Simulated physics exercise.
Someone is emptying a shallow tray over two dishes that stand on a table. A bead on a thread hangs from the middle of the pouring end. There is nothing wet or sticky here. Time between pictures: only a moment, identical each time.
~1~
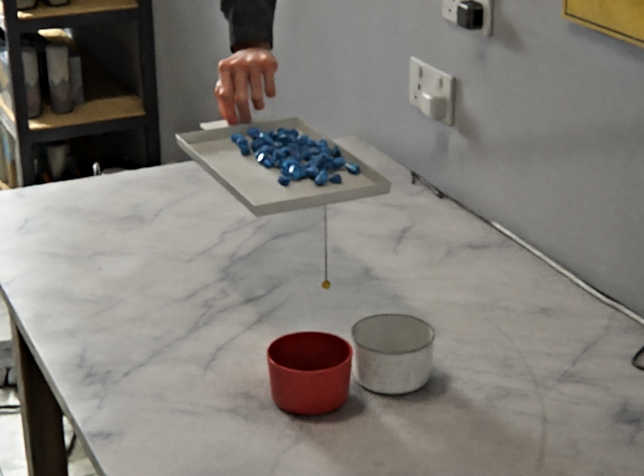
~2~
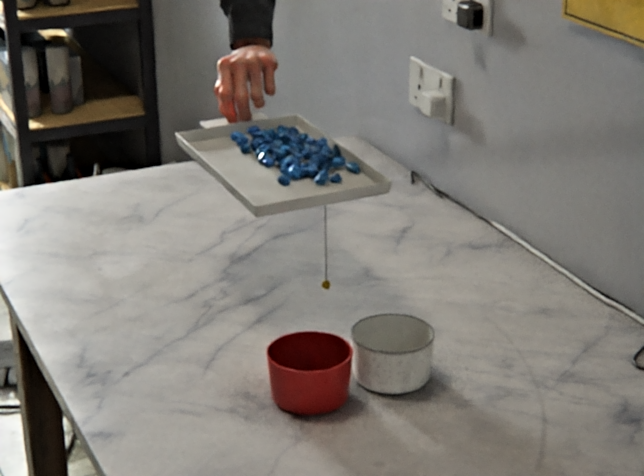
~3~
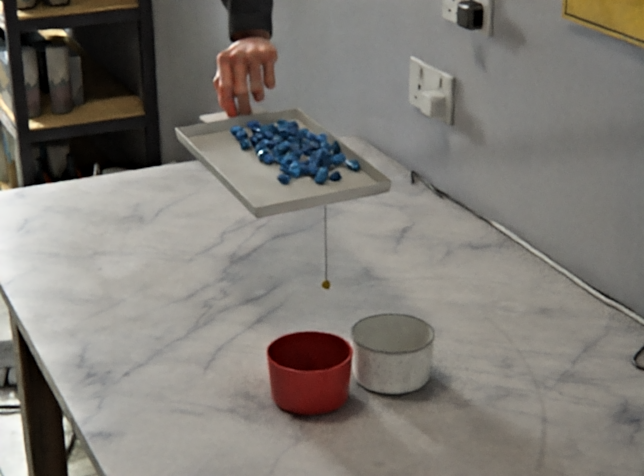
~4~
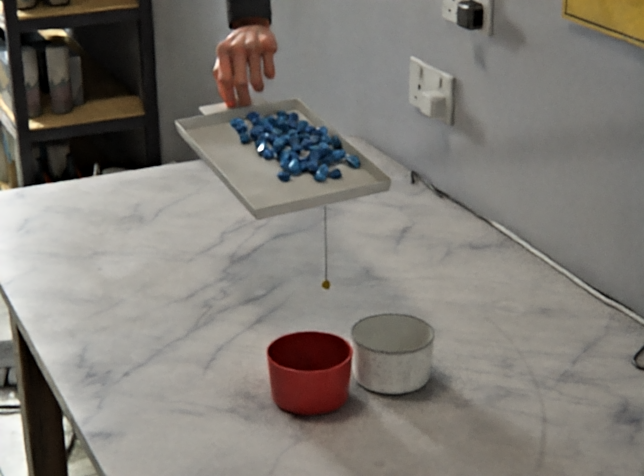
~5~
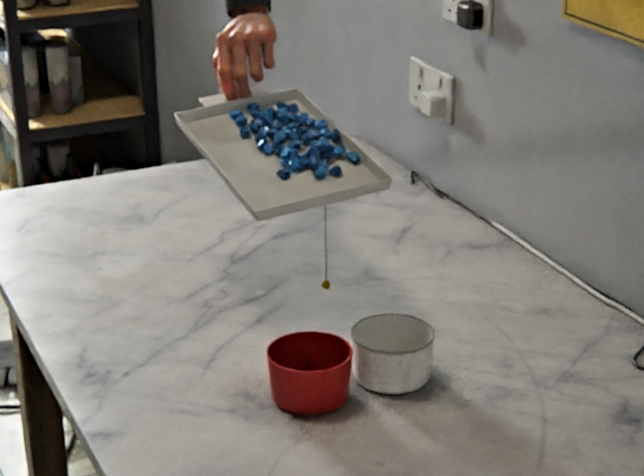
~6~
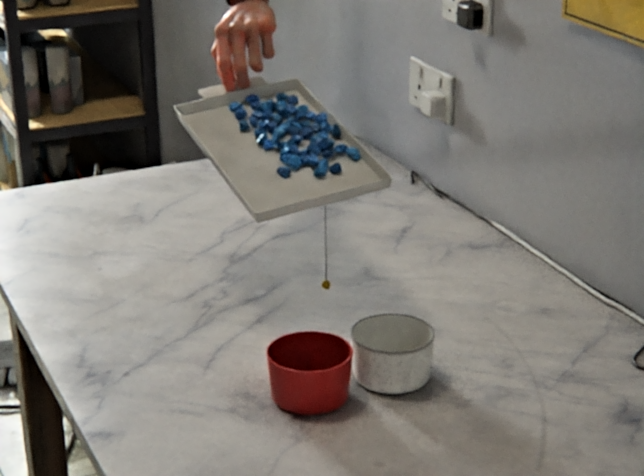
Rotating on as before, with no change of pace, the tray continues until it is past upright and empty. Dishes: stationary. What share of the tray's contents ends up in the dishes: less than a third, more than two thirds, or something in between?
Less than a third.
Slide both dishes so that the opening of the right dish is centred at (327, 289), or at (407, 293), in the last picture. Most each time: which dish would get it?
Outcome A - the left-side one; outcome B - the left-side one.
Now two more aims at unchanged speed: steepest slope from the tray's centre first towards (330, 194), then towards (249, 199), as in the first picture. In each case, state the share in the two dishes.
Lab note: Try one about 0 %, try two 0 %.
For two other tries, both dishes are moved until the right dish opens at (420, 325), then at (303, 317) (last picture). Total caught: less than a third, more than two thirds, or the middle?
The two tries come out as less than a third and beyond two thirds in turn.
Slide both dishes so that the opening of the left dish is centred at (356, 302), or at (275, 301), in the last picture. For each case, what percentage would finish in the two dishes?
Respectively 0 % and 30 %.
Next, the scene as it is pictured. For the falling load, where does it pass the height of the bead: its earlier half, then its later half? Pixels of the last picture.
Half one: (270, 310), half two: (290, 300).
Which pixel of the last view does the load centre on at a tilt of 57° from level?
Near (283, 197).
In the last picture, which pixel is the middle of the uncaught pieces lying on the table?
About (274, 364).
Shortly afterwards, tray tipped steeply; the bulk on the tray; only a few in the left dish; only a few outside both; a little in the air.
Next, tray tipped right over; near a quarter on the tray; only a few in the left dish; near two thirds outside both; a little in the air.
Some moments later, tray tipped past a quarter turn; only a few in the left dish; all but a few outside both.
In the end, tray tipped past a quarter turn; only a few in the left dish; none at all in the right dish; all but a few outside both.
